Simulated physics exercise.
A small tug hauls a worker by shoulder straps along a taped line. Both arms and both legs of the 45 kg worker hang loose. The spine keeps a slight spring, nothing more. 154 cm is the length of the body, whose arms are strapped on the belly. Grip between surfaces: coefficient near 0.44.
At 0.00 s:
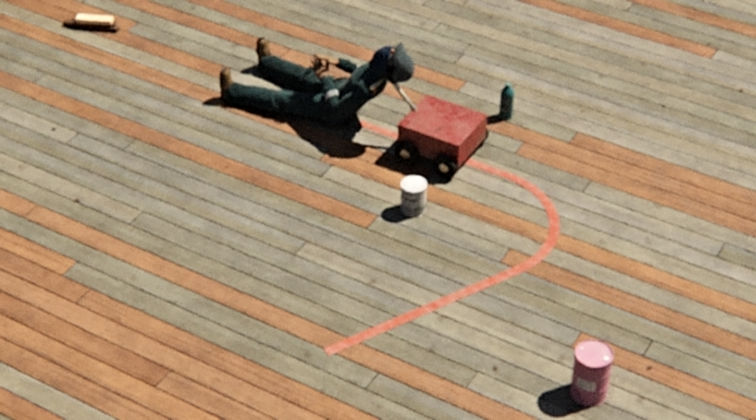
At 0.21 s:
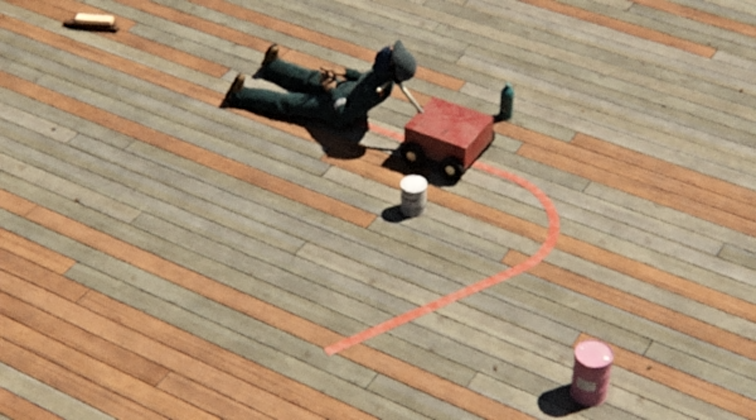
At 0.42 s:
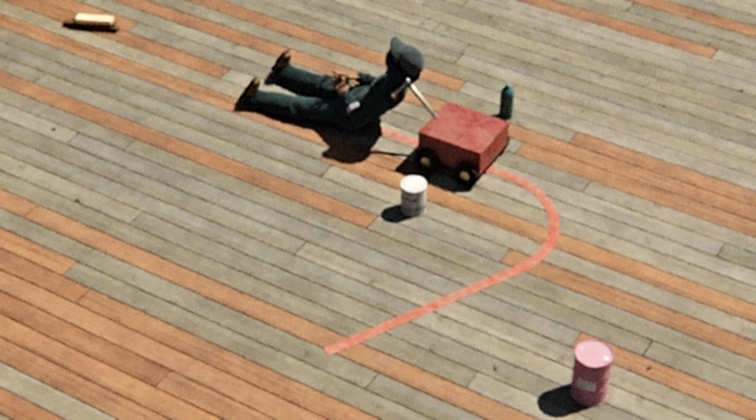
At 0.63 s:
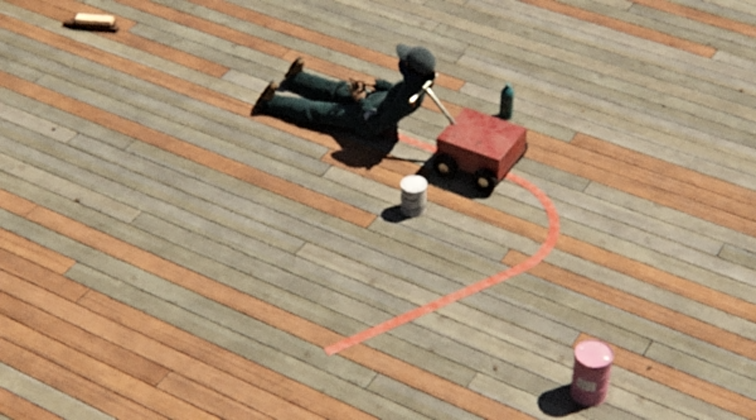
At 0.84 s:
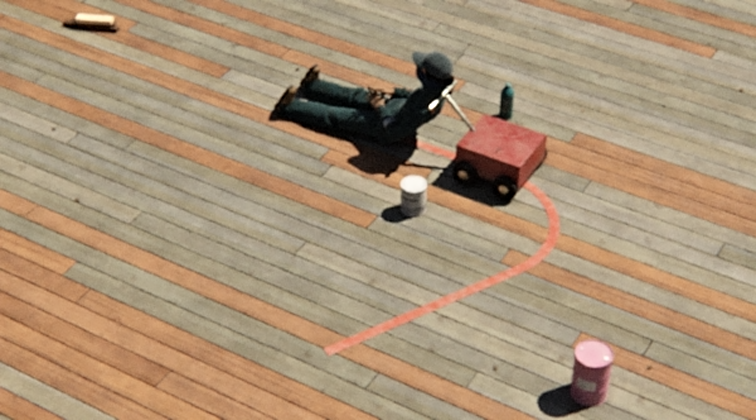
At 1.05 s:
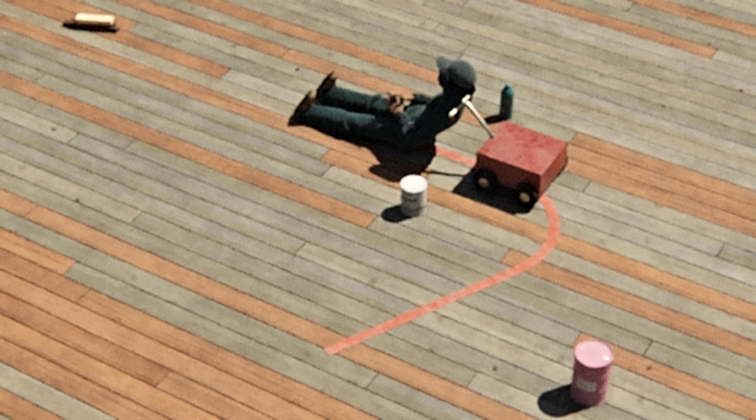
Limp figure in dark clothes and cap sliding across wooden planks behind a small red cart rolling rightward along a curved red line.
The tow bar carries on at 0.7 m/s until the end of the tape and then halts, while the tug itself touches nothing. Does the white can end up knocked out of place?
Watch, it's going nowhere.
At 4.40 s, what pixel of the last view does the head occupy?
Estimate: About (374, 256).
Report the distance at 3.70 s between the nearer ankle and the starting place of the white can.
I'd say close to 40 cm.
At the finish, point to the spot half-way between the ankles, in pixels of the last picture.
Estimated position: Around (453, 261).
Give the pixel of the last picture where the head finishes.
Somewhere around (304, 286) in the last picture.
After 2.20 s the white can is where it stood, near (414, 197) in the last picture's view; the nearer ankle is 60 cm from that spot.
After 2.90 s the white can is where it stood, near (414, 197) in the last picture's view; the nearer ankle is 50 cm from that spot.
After 3.70 s the white can is where it stood, near (414, 197) in the last picture's view; the nearer ankle is 43 cm from that spot.
After 4.40 s the white can is where it stood, near (414, 197) in the last picture's view; the nearer ankle is 35 cm from that spot.
By 5.2 s, white can stays put; pink bin stays put; teal bottle stays put.
